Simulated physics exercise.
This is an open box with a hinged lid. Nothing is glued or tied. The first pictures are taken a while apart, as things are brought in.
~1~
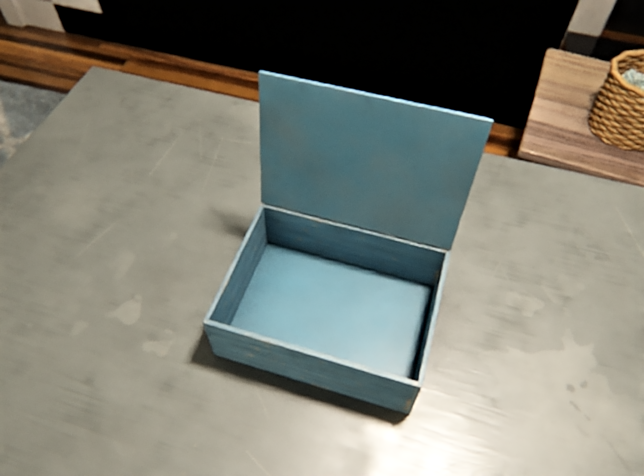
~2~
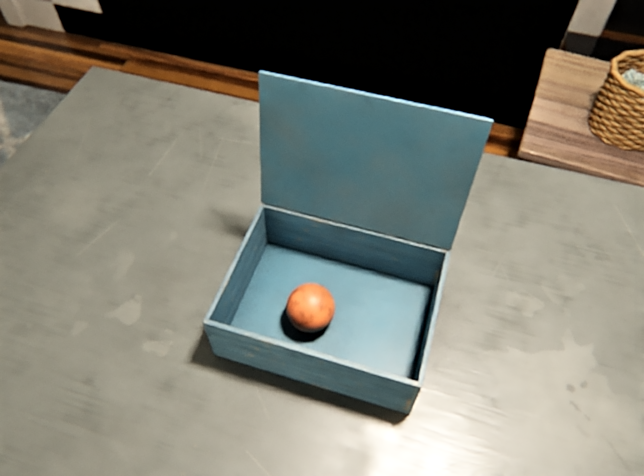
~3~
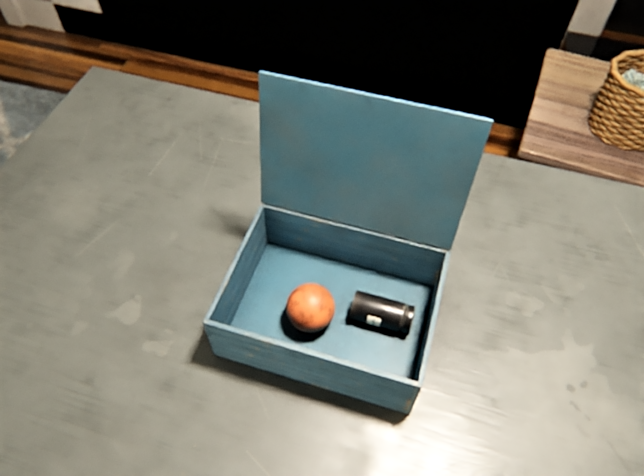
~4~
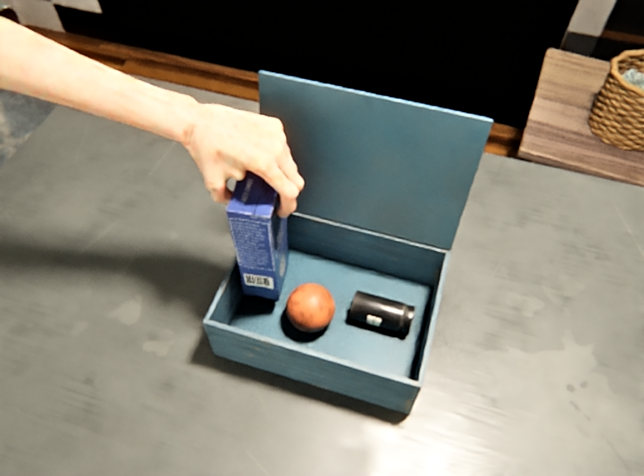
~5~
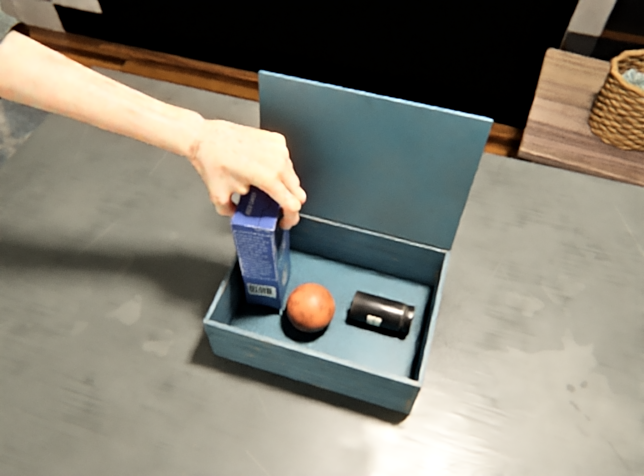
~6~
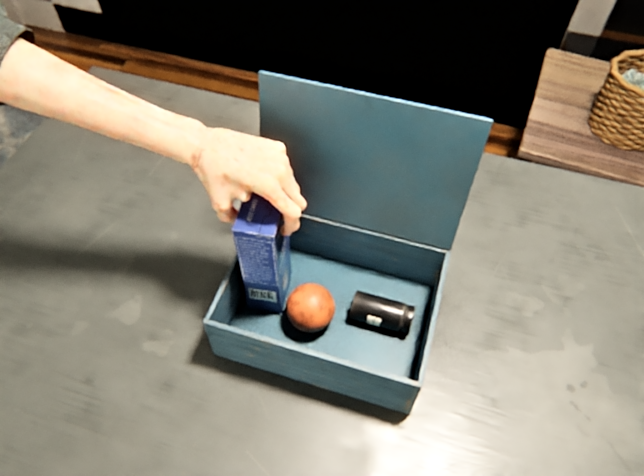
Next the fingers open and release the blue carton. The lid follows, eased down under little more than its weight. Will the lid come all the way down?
As it turns out, it stays ajar.
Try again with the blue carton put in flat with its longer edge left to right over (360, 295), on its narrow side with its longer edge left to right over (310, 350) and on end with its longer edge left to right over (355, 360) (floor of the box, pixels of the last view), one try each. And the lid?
In the first case it shuts flat; in the second case it shuts flat; in the third case it will not close.
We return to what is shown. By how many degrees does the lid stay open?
About 25°.
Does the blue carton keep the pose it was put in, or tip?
The blue carton ends up tilted.
Then, 1.30 s past the last view, lid 79° above the rim.
Then, 2.20 s past the last view, lid 44° above the rim; blue carton rocked 19° from its first pose near (259, 273).
Then, 2.60 s past the last view, lid 24° above the rim; blue carton rocked 48° from its first pose near (262, 297).
Finally, lid 24° above the rim; down or leaning hard in the box, blue carton; the other 2 still in place. Final places as the last picture's camera would see them, blue carton near (261, 296).
